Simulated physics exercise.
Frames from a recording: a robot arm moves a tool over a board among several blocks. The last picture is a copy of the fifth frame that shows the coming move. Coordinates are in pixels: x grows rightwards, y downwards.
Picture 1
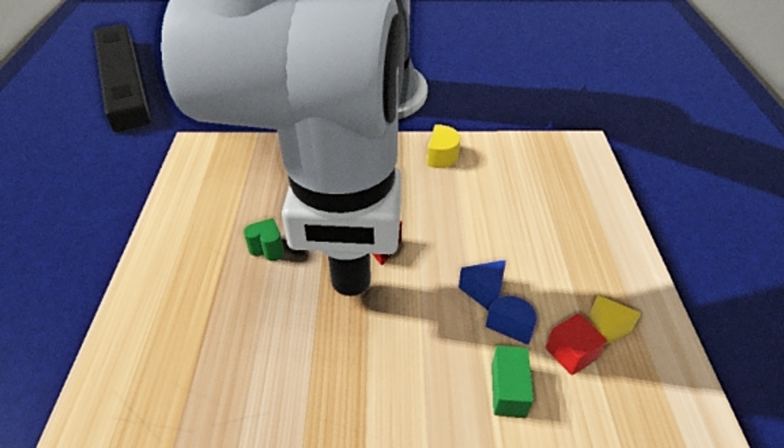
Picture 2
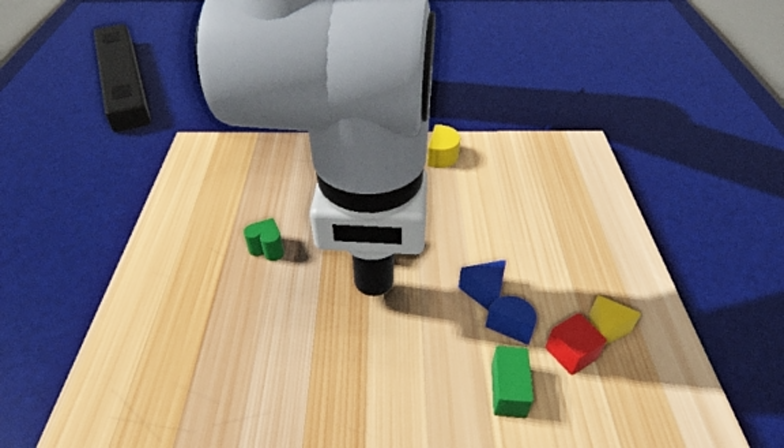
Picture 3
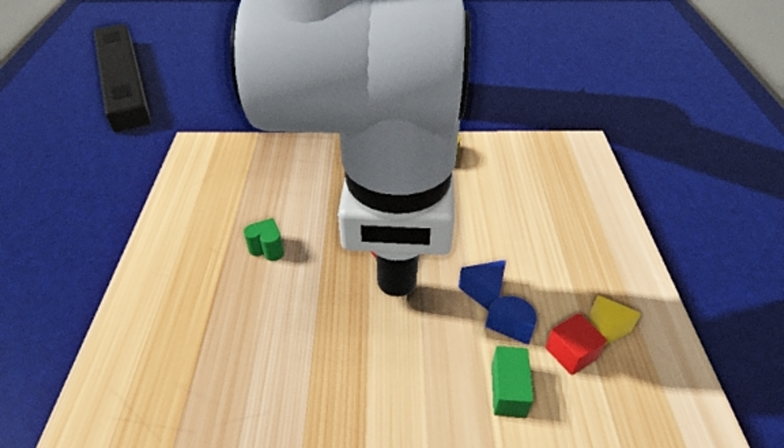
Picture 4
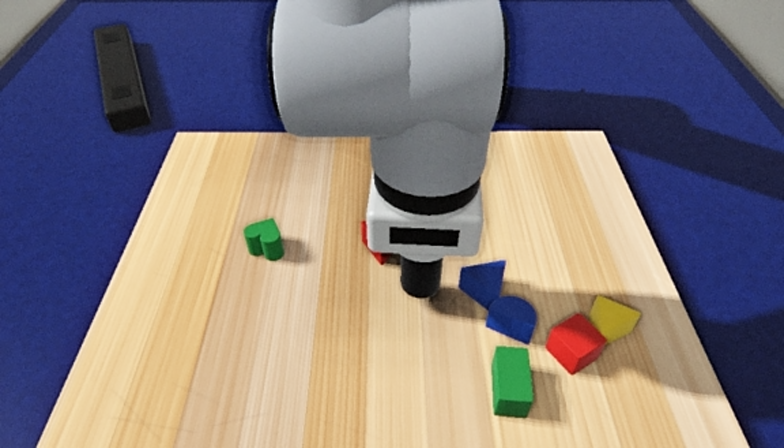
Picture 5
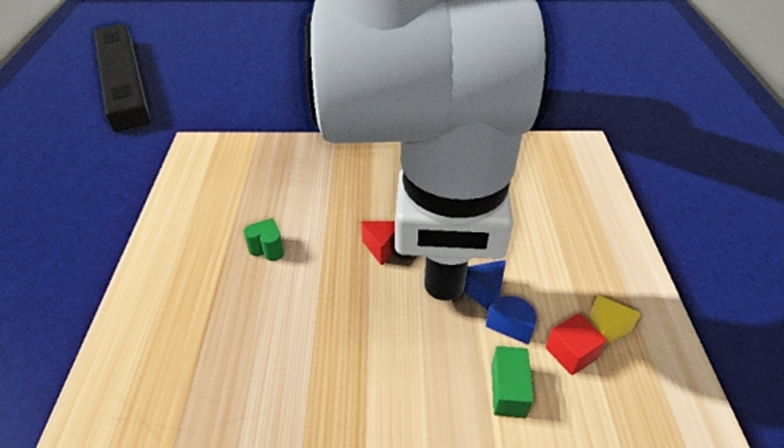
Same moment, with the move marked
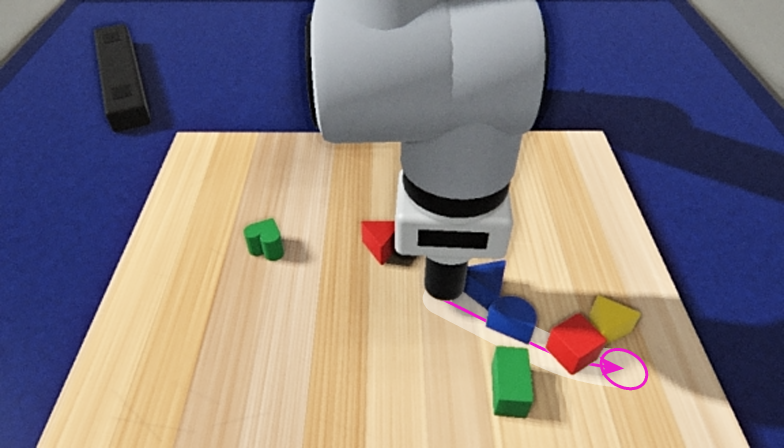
A grey and white robot arm with a dark, rounded tool tip slides steadily to the right across a wooden board scattered with colourful blocks. It covers the yellow block at the back and uncovers a red one behind it, ending close beside the blue blocks, while the blocks stay still.
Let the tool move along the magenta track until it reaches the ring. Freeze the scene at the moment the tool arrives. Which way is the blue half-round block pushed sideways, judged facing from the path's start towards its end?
The blue half-round block is shifted sideways to the right, facing along the path from start to end.
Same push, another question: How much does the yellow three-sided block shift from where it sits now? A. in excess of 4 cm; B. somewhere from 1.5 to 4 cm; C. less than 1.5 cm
I'll go with C - less than 1.5 cm.
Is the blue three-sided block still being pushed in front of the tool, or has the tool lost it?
Slid off.
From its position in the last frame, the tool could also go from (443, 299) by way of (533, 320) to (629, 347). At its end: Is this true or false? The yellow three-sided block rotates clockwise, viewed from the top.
False
Path on the board, from (443, 299) by way of (497, 326) and (557, 355) to (624, 369).
What follows on the original path. One third of the way, tool at (502, 315); blue three-sided block at (497, 273), turned 10° anticlockwise; blue half-round block at (547, 324); red square block at (595, 342), turned 20° anticlockwise.
Two thirds of the way, tool at (562, 342); blue three-sided block at (497, 273), turned 10° anticlockwise; blue half-round block at (611, 363), turned 25° clockwise; red square block at (650, 361), turned 75° anticlockwise.
At the end, tool at (631, 357); blue three-sided block at (497, 273), turned 10° anticlockwise; blue half-round block at (655, 396), turned 65° clockwise; red square block at (688, 368), turned 85° anticlockwise; yellow three-sided block at (624, 311), turned 50° anticlockwise.
